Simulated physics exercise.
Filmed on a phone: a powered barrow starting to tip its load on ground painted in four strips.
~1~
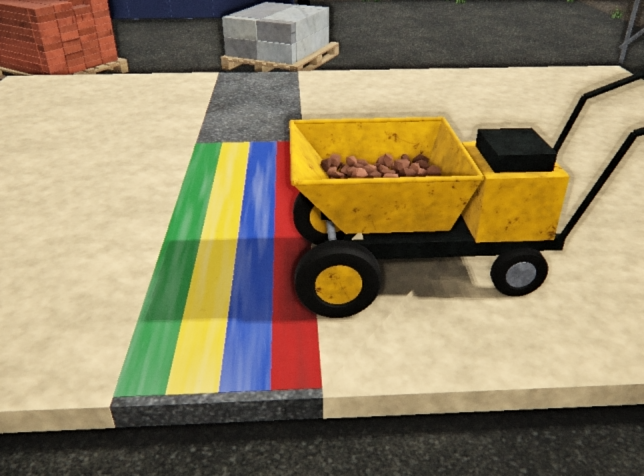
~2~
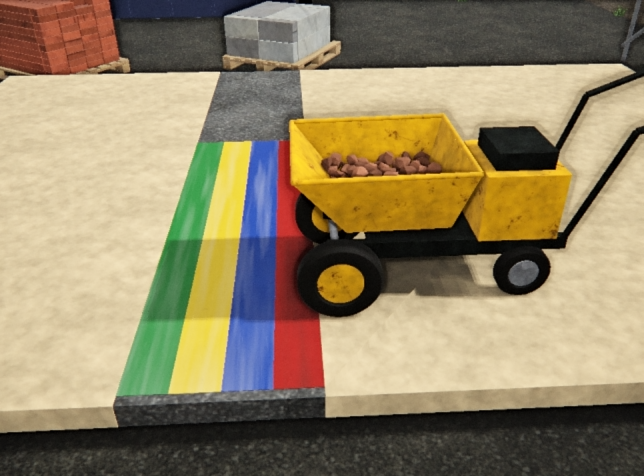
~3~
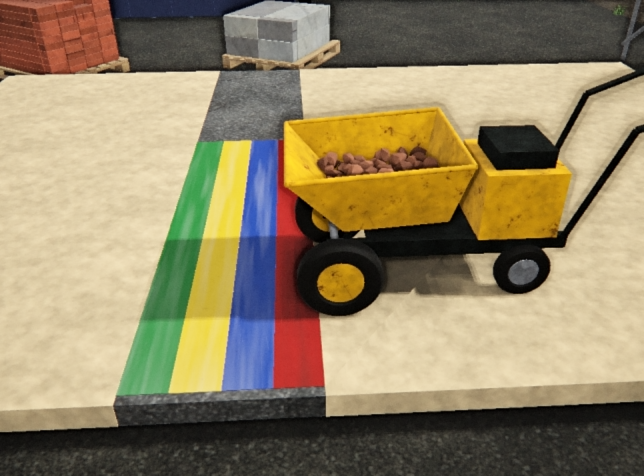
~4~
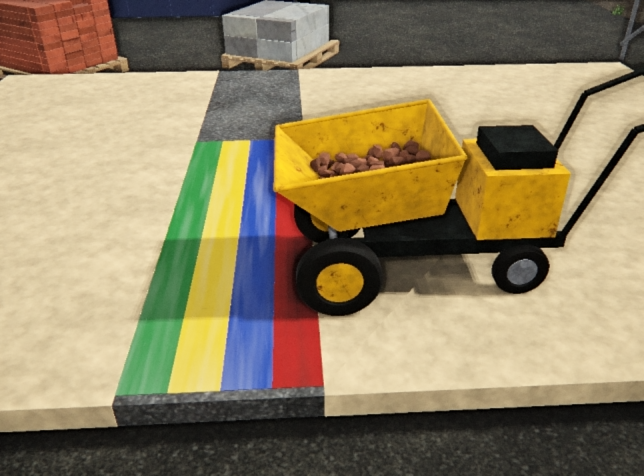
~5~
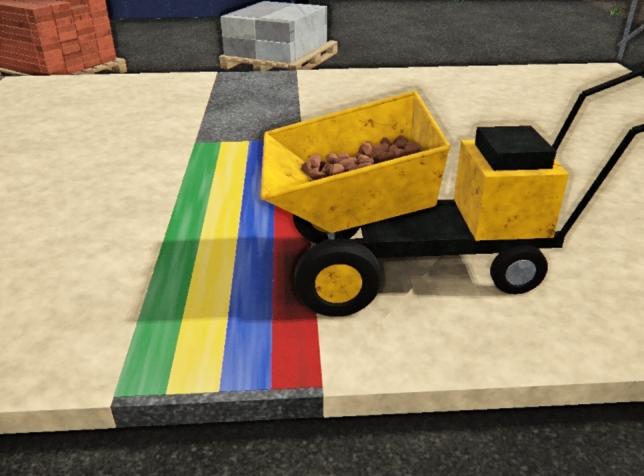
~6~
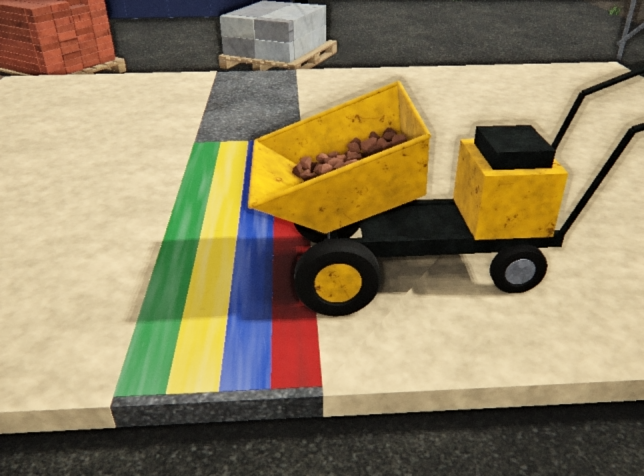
A yellow powered barrow with black handles stands on the right of a pale slab, seen from its side and slightly above, its skip holding brown rubble. To its left, green, yellow, blue and red strips cross the slab, with orange bricks and grey blocks behind. The skip starts level, then tilts steadily, its rear rising and front lip lowering leftward, while the wheels stay put and the view barely shifts.
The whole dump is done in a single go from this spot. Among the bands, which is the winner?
That would be the yellow band.
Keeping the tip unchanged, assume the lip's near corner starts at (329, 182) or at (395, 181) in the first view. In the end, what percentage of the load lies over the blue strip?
Roughly 30 and 20 percent respectively.
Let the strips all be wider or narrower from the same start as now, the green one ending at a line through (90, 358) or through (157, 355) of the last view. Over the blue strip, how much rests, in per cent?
10 and 0 percent, roughly.
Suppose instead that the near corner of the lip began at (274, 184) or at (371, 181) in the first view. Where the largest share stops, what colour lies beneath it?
The strip in green at the first place, then the blue strip at the second.
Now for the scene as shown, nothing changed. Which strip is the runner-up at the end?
In second place: Green.
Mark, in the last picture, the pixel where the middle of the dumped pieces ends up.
(194, 274).
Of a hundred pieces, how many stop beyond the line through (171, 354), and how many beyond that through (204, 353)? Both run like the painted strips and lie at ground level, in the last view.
About 30 and 70 %.
Soon, skip tipped steeply; all in the skip.
A while on, skip tipped right over; most in the skip; a small part over the yellow strip; a stray few over the green strip.
Towards the end, skip tipped right over; about a quarter in the skip; a stray few over the blue strip; about a third over the yellow strip; about a quarter over the green strip; a small part off the paint.
Finally, skip tipped right over; about a quarter in the skip; none over the red strip; a stray few over the blue strip; about half over the yellow strip; about a quarter over the green strip; a small part off the paint.
